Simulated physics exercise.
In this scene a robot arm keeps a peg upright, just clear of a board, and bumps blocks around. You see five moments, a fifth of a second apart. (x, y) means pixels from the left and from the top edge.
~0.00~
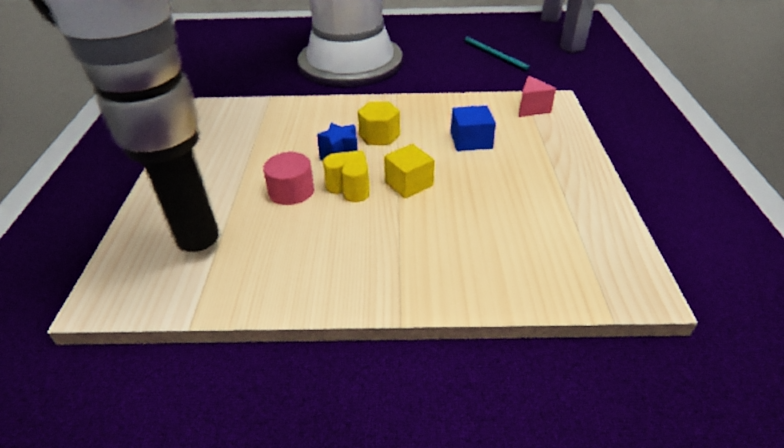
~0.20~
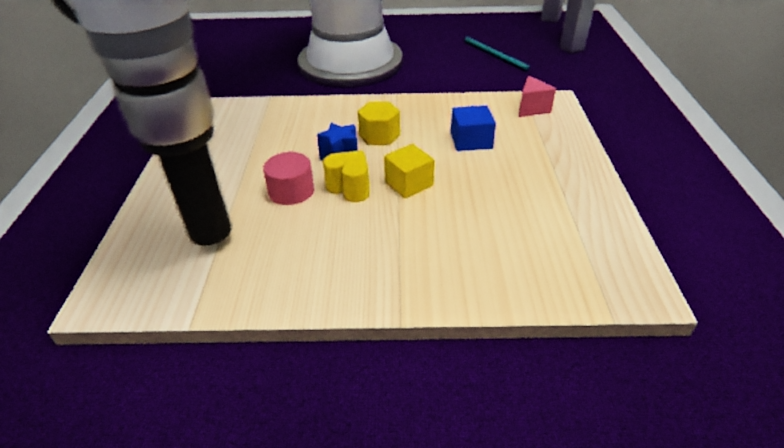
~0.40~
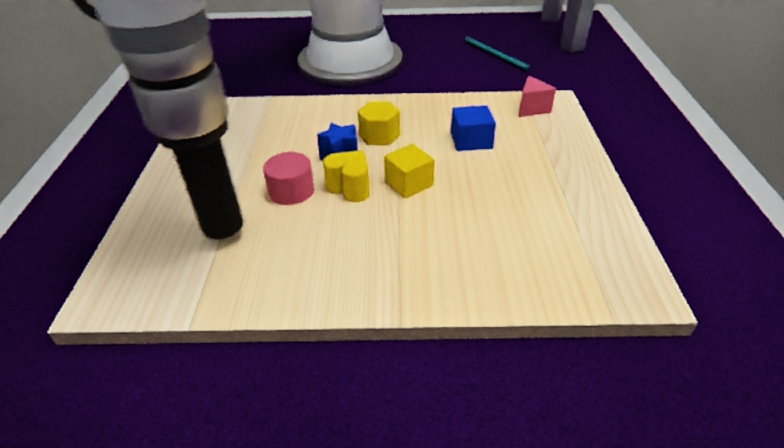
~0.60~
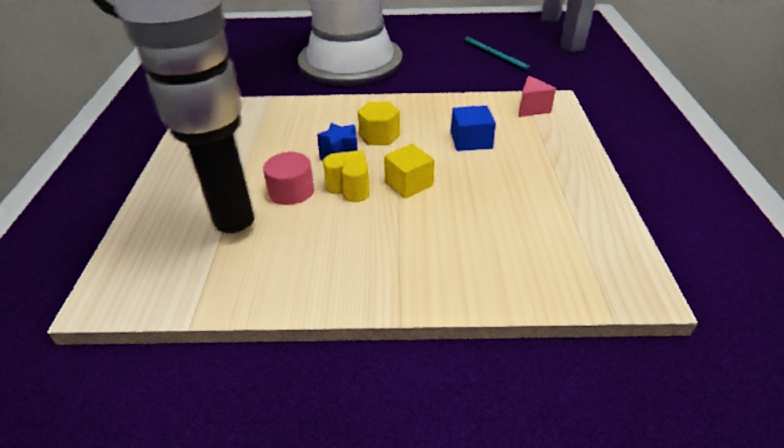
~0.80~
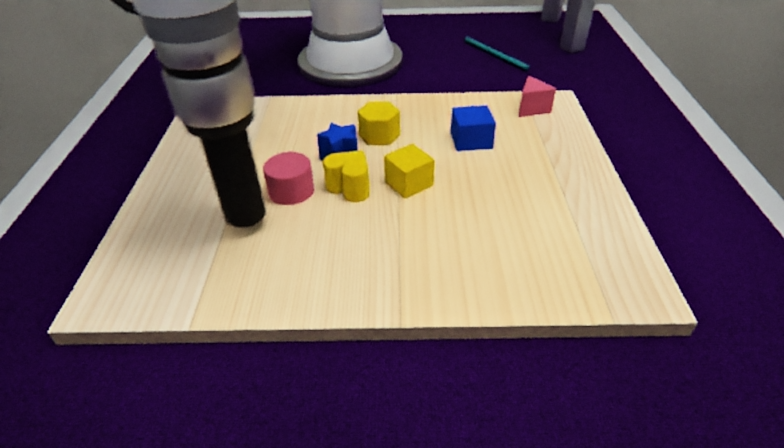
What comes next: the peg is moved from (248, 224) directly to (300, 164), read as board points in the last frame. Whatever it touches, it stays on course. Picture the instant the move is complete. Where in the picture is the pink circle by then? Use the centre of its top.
Expect it around (335, 130).
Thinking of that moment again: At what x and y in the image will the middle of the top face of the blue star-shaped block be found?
It should be at about (370, 122).
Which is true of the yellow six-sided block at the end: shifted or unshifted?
The block moves away from its spot.
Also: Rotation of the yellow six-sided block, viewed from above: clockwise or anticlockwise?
Counterclockwise rotation.
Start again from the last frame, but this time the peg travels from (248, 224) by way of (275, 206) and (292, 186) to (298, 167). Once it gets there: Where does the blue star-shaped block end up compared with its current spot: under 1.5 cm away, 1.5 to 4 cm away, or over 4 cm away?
It will fall in the middle band, 1.5 to 4 cm.
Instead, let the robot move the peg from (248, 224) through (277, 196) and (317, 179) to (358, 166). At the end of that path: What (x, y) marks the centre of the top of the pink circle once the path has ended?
For the centre of its top, I'd go with (371, 119).
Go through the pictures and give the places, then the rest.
The first frame shows lower end of the peg (198, 238), tops of blocks, pink circle (287, 164), blue star-shaped block (338, 132), yellow heart block (348, 161), yellow six-sided block (379, 110).
The second frame shows peg (211, 231), blocks as before.
The third frame shows peg (223, 225), blocks as before.
The fourth frame shows peg (234, 220), blocks as before.
The fifth frame shows peg (246, 214), pink circle (287, 164), blue star-shaped block (338, 132), yellow heart block (348, 161), yellow six-sided block (379, 110).
What follows on the original path. One third of the way, peg (265, 192); pink circle (297, 156).
Two thirds of the way, peg (283, 172); pink circle (318, 142); blue star-shaped block (347, 127); yellow heart block (352, 161).
At the end, peg (299, 154); pink circle (335, 130); blue star-shaped block (370, 122), turned 20° clockwise; yellow heart block (352, 161); yellow six-sided block (391, 107), turned 35° anticlockwise.
